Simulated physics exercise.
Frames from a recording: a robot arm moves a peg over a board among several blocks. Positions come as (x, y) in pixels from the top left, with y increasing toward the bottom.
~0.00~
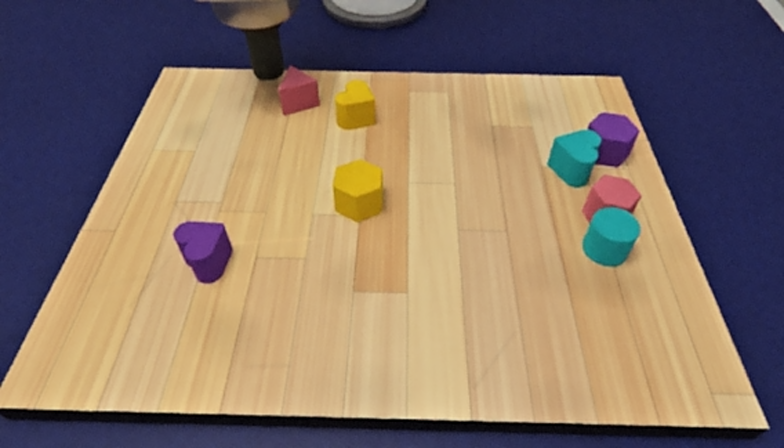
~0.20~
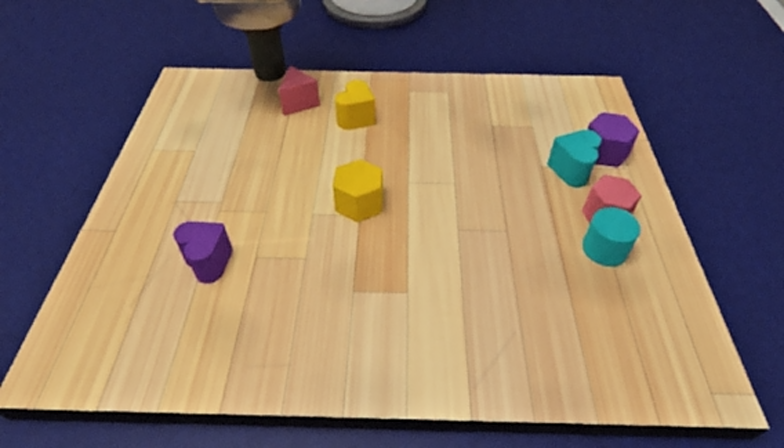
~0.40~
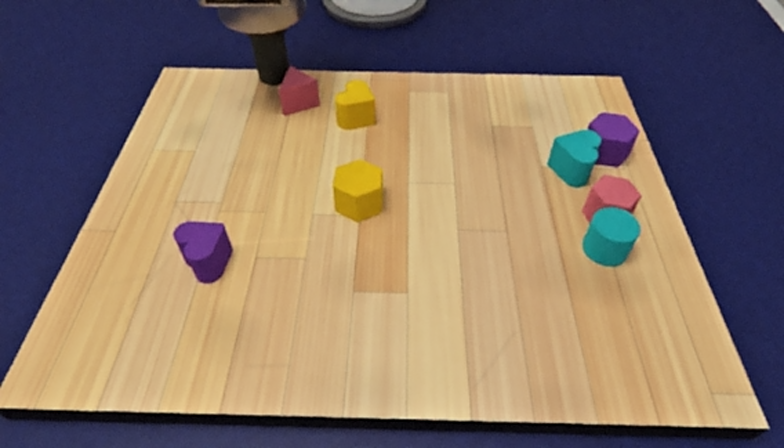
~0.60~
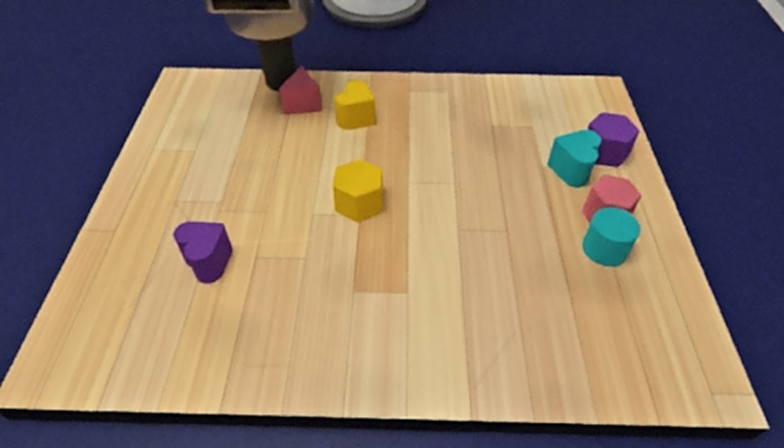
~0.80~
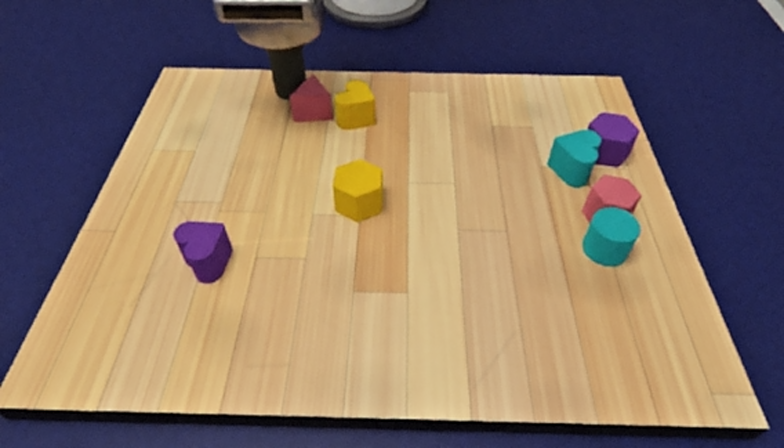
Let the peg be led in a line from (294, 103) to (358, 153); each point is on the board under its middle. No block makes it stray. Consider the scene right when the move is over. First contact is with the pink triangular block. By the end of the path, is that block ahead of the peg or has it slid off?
My answer is that the pink triangular block is still ahead.
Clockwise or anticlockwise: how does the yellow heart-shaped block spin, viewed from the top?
In a top view, it turns counterclockwise.
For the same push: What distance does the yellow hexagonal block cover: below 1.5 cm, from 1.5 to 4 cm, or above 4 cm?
It moves less than 1.5 cm.
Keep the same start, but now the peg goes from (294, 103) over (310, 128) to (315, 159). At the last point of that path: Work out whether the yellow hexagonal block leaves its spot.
The yellow hexagonal block does not move.
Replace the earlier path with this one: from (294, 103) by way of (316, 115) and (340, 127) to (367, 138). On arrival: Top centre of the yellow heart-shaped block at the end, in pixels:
The middle of its top is at (386, 97).
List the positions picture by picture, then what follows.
In the first picture, peg tip at (269, 72); block tops, pink triangular block at (295, 78); yellow heart-shaped block at (355, 92); yellow hexagonal block at (358, 177).
In the second picture, peg at (271, 74); blocks unchanged.
In the third picture, peg at (275, 77); blocks unchanged.
In the fourth picture, peg at (282, 83); pink triangular block at (300, 79).
In the fifth picture, peg at (292, 91); pink triangular block at (311, 87); yellow heart-shaped block at (355, 92); yellow hexagonal block at (358, 177).
On the path given first. One third of the way, peg at (313, 108); pink triangular block at (331, 106), turned 15° clockwise; yellow heart-shaped block at (360, 93), turned 20° anticlockwise.
Two thirds of the way, peg at (334, 124); pink triangular block at (358, 121); yellow heart-shaped block at (368, 96), turned 60° anticlockwise.
At the end, peg at (357, 141); pink triangular block at (385, 136), turned 10° anticlockwise; yellow heart-shaped block at (368, 96), turned 60° anticlockwise; yellow hexagonal block in place.
